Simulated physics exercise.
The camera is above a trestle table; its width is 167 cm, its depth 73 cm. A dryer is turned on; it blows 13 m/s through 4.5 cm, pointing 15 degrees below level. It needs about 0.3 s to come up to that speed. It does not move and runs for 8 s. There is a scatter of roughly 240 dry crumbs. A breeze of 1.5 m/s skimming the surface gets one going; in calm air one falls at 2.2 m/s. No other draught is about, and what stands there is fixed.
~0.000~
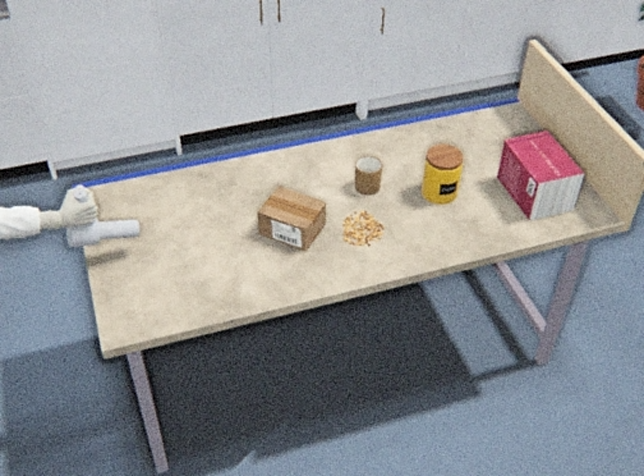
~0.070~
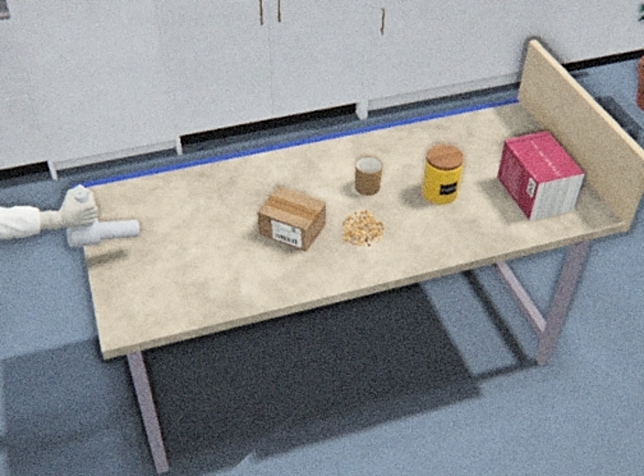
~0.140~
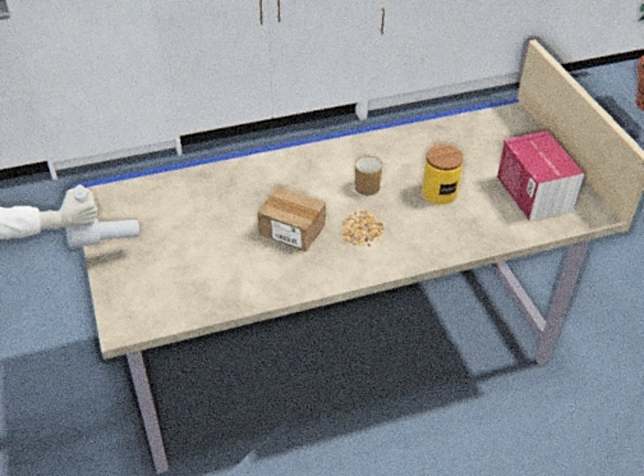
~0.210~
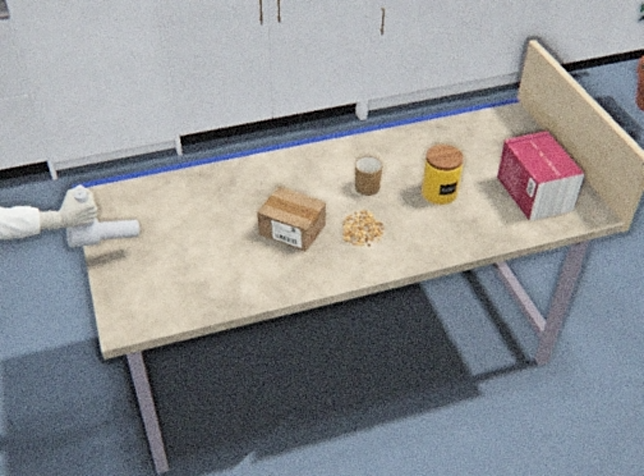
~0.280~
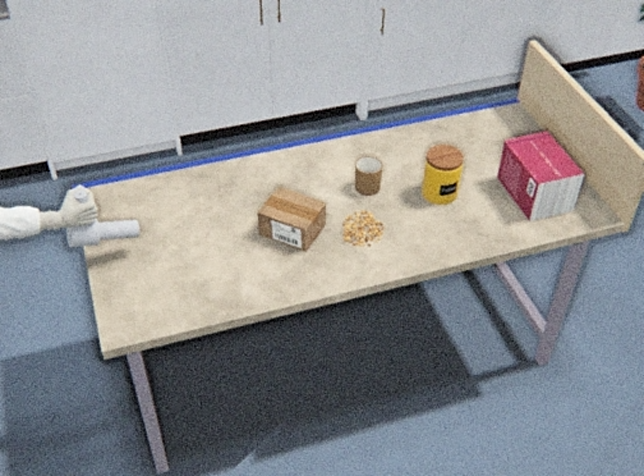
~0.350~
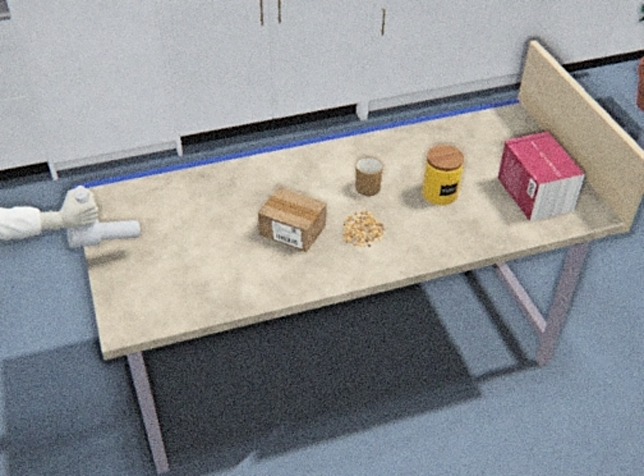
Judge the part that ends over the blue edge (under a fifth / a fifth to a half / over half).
By then not even a fifth are over the blue edge.
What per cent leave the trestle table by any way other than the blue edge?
About 0 %.
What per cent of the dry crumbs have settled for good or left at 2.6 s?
Near 70 %.
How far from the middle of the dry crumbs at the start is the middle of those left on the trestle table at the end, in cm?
Roughly 0 cm.
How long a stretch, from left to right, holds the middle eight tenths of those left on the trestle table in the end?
About 10 cm.
After 1.6 s, 0 % are over the blue edge; the middle of those still in play is near (363, 230); 74 % have settled or left.
After 2.6 s, 0 % are over the blue edge; the middle of those still in play is near (363, 230); 74 % have settled or left.
After 4.4 s, 0 % are over the blue edge; the middle of those still in play is near (363, 230); 76 % have settled or left.
After 8.0 s, at the end, 0 % are over the blue edge; the middle of those still in play is near (363, 230).
